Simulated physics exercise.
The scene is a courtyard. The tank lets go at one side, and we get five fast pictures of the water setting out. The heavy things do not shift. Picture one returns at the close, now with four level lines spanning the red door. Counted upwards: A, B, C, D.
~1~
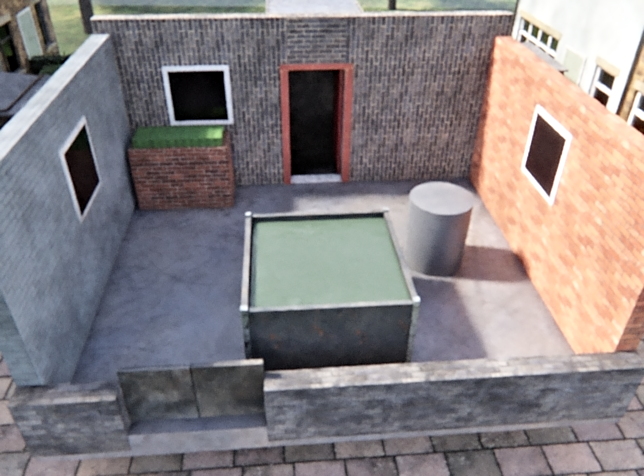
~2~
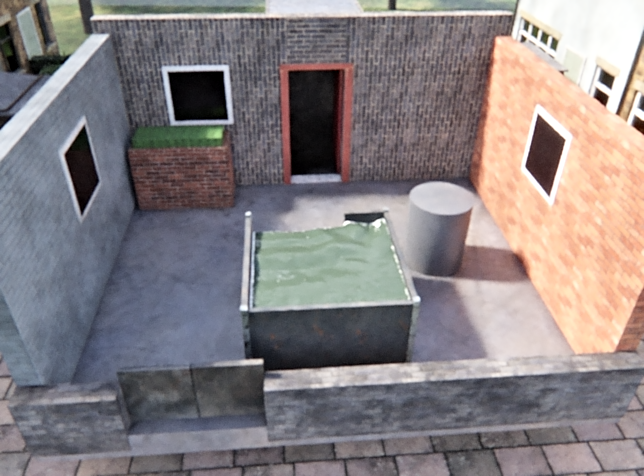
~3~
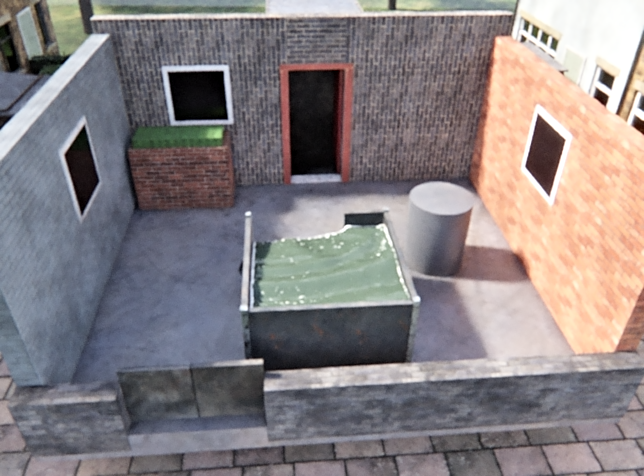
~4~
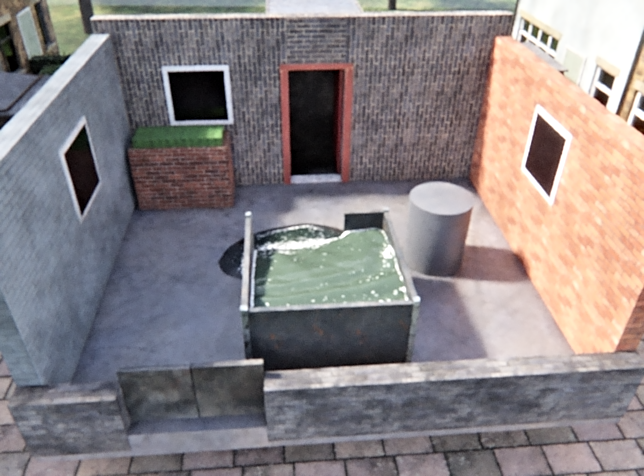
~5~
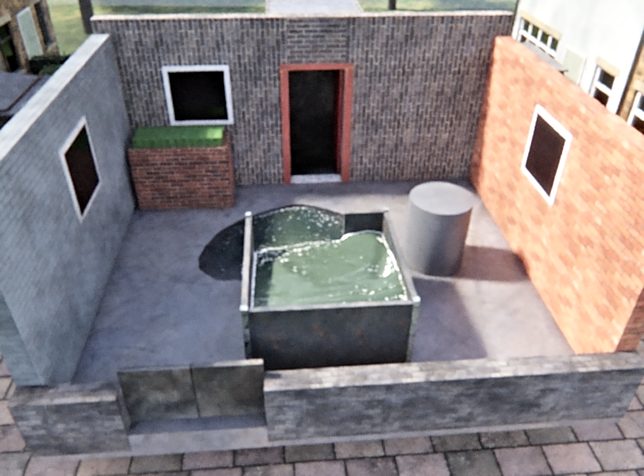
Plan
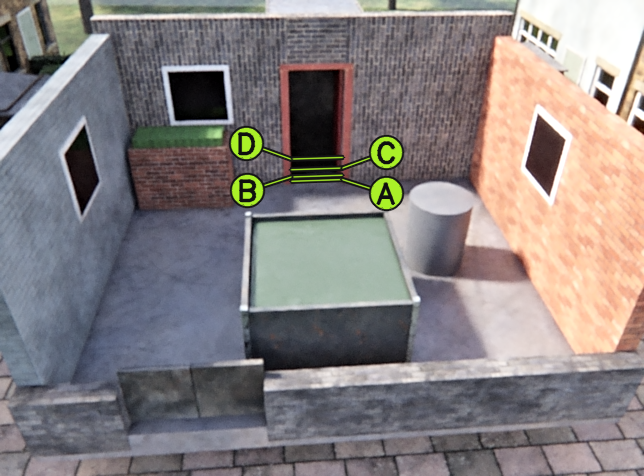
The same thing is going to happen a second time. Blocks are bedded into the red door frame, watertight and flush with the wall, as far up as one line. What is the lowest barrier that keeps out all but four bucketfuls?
Go for D.
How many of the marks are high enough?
One of them.
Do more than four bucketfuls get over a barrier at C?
Yes, it does.
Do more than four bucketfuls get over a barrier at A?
Yes, it does.
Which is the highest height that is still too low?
C it is.
In lime, A at (316, 180); B at (316, 176); C at (316, 168); D at (316, 158); from the bottom up A, B, C, D.
If A is chosen, dozens of bucketfuls pour in.
If B is chosen, dozens of bucketfuls pour in.
If C is chosen, about 11 bucketfuls get in.
If D is chosen, a splash gets over, under a bucket.
